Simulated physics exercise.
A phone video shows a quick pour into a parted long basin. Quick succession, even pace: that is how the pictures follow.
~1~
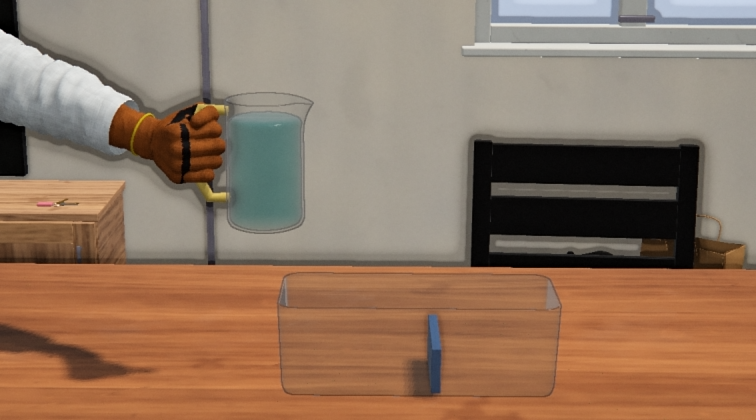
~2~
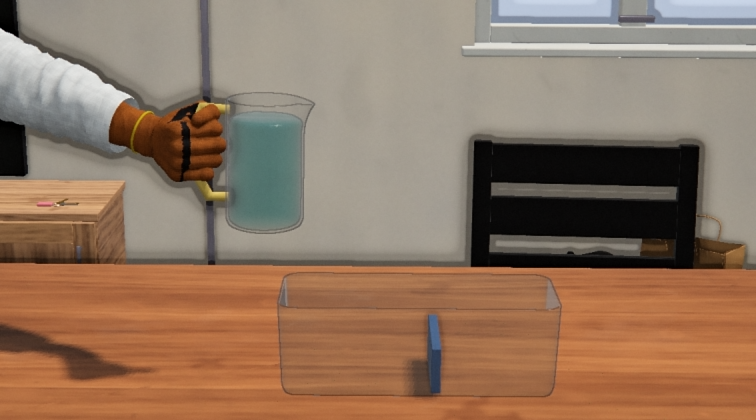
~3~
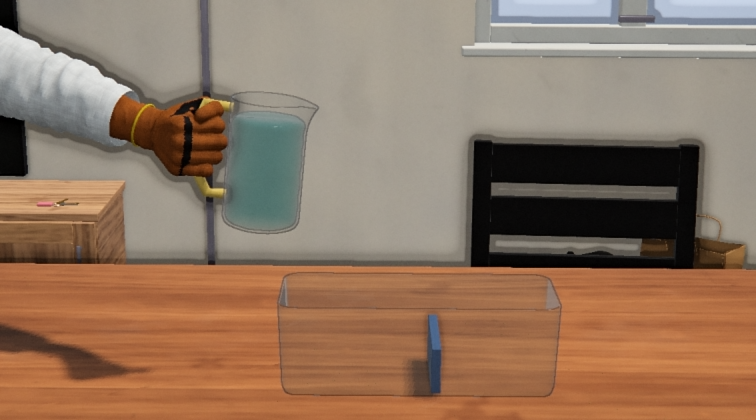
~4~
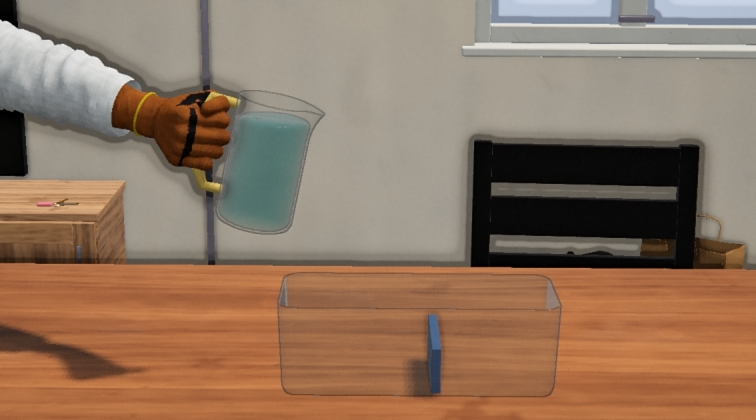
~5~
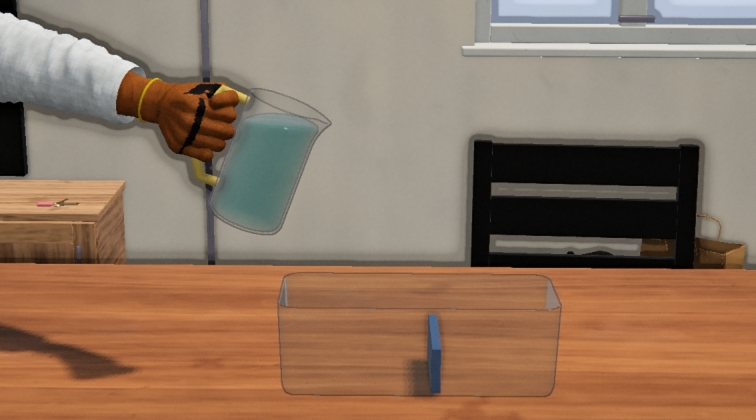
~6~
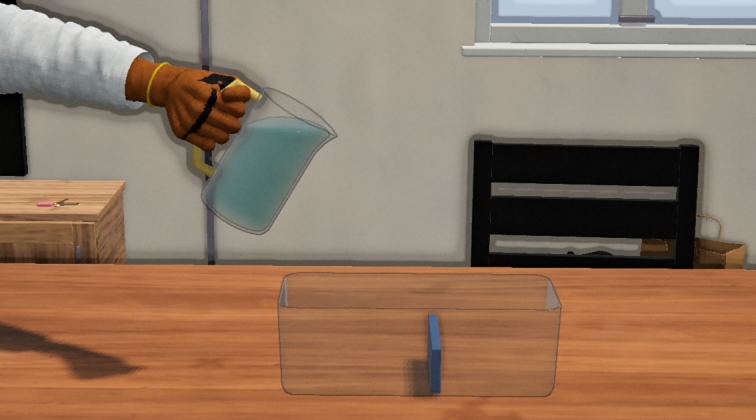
A gloved hand tilts a jug of blue-green liquid rightward above a clear basin.
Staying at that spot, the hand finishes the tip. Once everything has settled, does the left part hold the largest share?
Yes: The fullest part is on the left.
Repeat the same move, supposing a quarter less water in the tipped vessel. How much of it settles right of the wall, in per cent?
It comes to 0 per cent or so.
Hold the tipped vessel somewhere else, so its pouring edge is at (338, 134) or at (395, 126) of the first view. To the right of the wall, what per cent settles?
You'd get around 5 per cent and then around 95 per cent.
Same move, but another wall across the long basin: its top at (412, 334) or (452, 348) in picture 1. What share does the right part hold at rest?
The first position gives around 15 percent, the second around 10 percent.
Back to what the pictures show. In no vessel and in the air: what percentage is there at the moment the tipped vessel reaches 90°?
Around 20 in a hundred.
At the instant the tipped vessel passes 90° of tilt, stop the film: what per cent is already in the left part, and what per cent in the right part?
Reading: Left some 5 %, right some 0 %.
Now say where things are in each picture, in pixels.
In the first frame, it leans 0°; its right rim is at (313, 101); the water meets the walls at (229, 118) and (302, 118); the long basin's rim runs from (281, 291) to (555, 293); the wall's top is at (434, 332).
In the second frame, it leans 1°; its right rim is at (315, 103); the water meets the walls at (229, 117) and (304, 119).
In the third frame, it leans 5°; its right rim is at (319, 106); the water meets the walls at (233, 116) and (306, 121).
In the fourth frame, it leans 12°; its right rim is at (325, 113); the water meets the walls at (235, 122) and (311, 122).
In the fifth frame, it leans 21°; its right rim is at (332, 123); the water meets the walls at (231, 144) and (321, 125).
In the sixth frame, it leans 31°; its right rim is at (338, 135); the water meets the walls at (226, 151) and (333, 129).
A moment on, the tilt is 90° and 76 per cent is still to pour, 5 is left of the wall and 0 right of it.
Next, the tilt is 103° and 35 per cent is still to pour, 41 is left of the wall and 0 right of it.
Then the tilt is 103° and 10 per cent is still to pour, 76 is left of the wall and 1 right of it.
Later the tilt is 103° and 2 per cent is still to pour, 91 is left of the wall and 2 right of it.
In the end 94 per cent lies left of the wall, 2 right of it and 3 outside.
